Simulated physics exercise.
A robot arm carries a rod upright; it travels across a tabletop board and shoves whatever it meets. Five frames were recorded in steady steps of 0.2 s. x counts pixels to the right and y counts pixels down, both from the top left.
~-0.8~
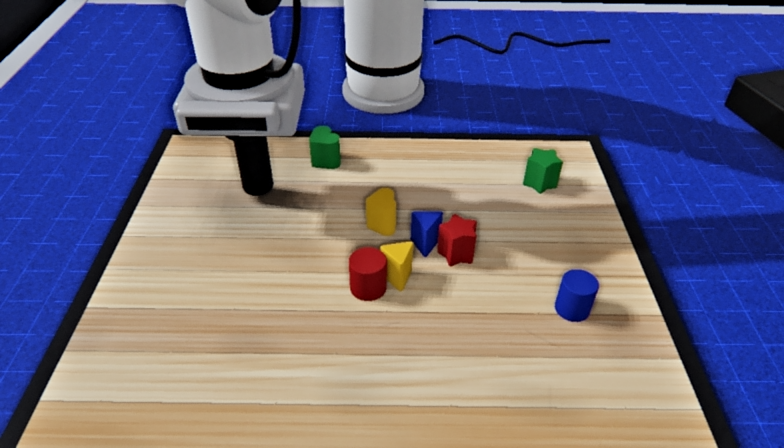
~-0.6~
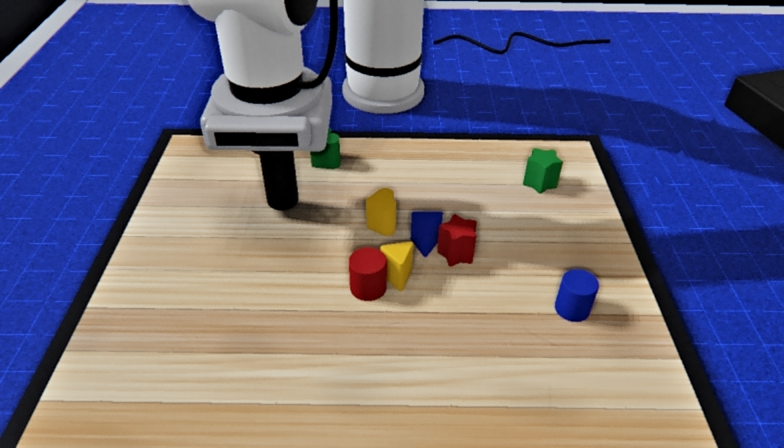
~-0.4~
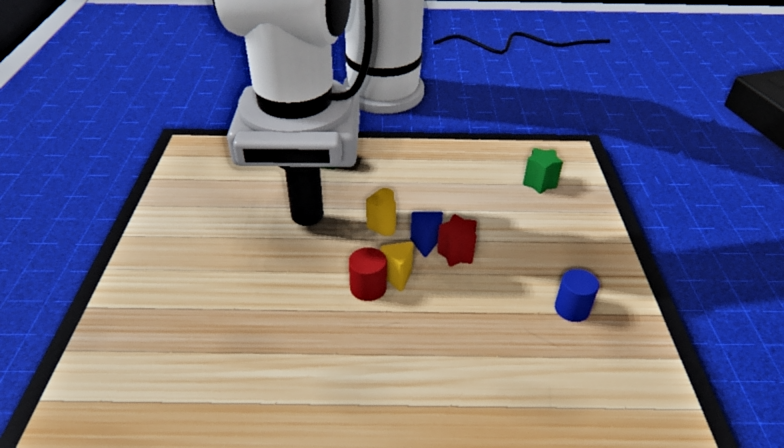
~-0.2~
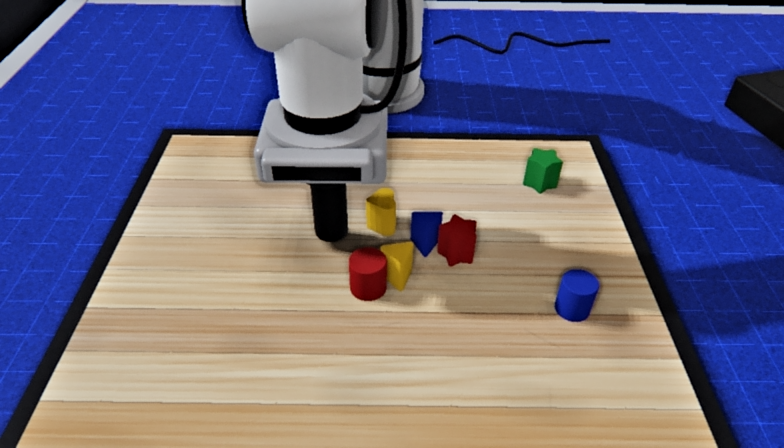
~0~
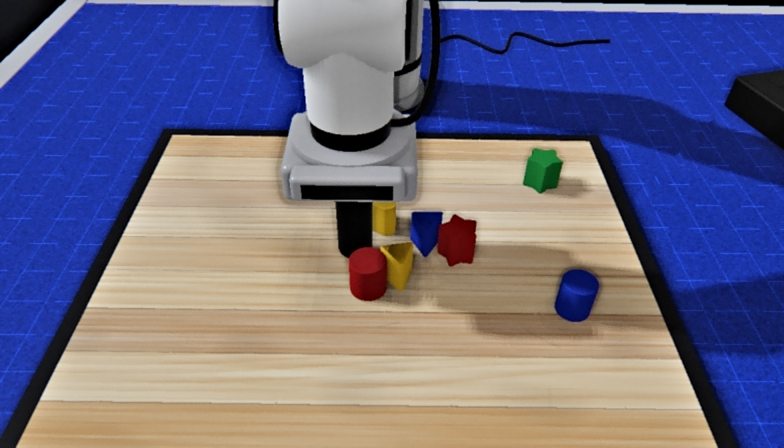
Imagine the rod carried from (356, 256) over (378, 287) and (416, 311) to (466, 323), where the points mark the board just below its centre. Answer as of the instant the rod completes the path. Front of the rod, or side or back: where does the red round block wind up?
It lies beside or behind the rod.
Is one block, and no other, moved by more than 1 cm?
No, it doesn't check out.
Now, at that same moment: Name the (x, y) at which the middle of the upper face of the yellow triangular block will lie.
(426, 260)
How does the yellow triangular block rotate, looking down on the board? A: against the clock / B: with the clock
My answer is option A.
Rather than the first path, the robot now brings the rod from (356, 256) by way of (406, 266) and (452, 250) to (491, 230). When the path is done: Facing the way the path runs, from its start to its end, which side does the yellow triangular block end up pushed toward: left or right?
Towards the right-hand side.
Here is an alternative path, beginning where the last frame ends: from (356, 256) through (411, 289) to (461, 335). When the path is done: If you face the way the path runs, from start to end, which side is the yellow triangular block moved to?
The shift is to the left of that direction.
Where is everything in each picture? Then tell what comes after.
The first frame shows rod tip at (259, 188); block tops, red round block at (368, 260); yellow heart block at (383, 198); yellow triangular block at (399, 250).
The second frame shows rod at (283, 202); blocks unchanged.
The third frame shows rod at (308, 217); blocks unchanged.
The fourth frame shows rod at (332, 232); blocks unchanged.
The fifth frame shows rod at (356, 249); red round block at (368, 260); yellow heart block partly hidden; yellow triangular block at (399, 250).
On the path given first. One third of the way, rod at (378, 280); red round block at (381, 288); yellow triangular block at (413, 256), turned 50° anticlockwise.
Two thirds of the way, rod at (417, 303); red round block at (389, 306); yellow triangular block at (426, 260).
At the end, rod at (467, 315); red round block at (389, 306); yellow heart block in place; yellow triangular block at (426, 260), turned 130° anticlockwise.
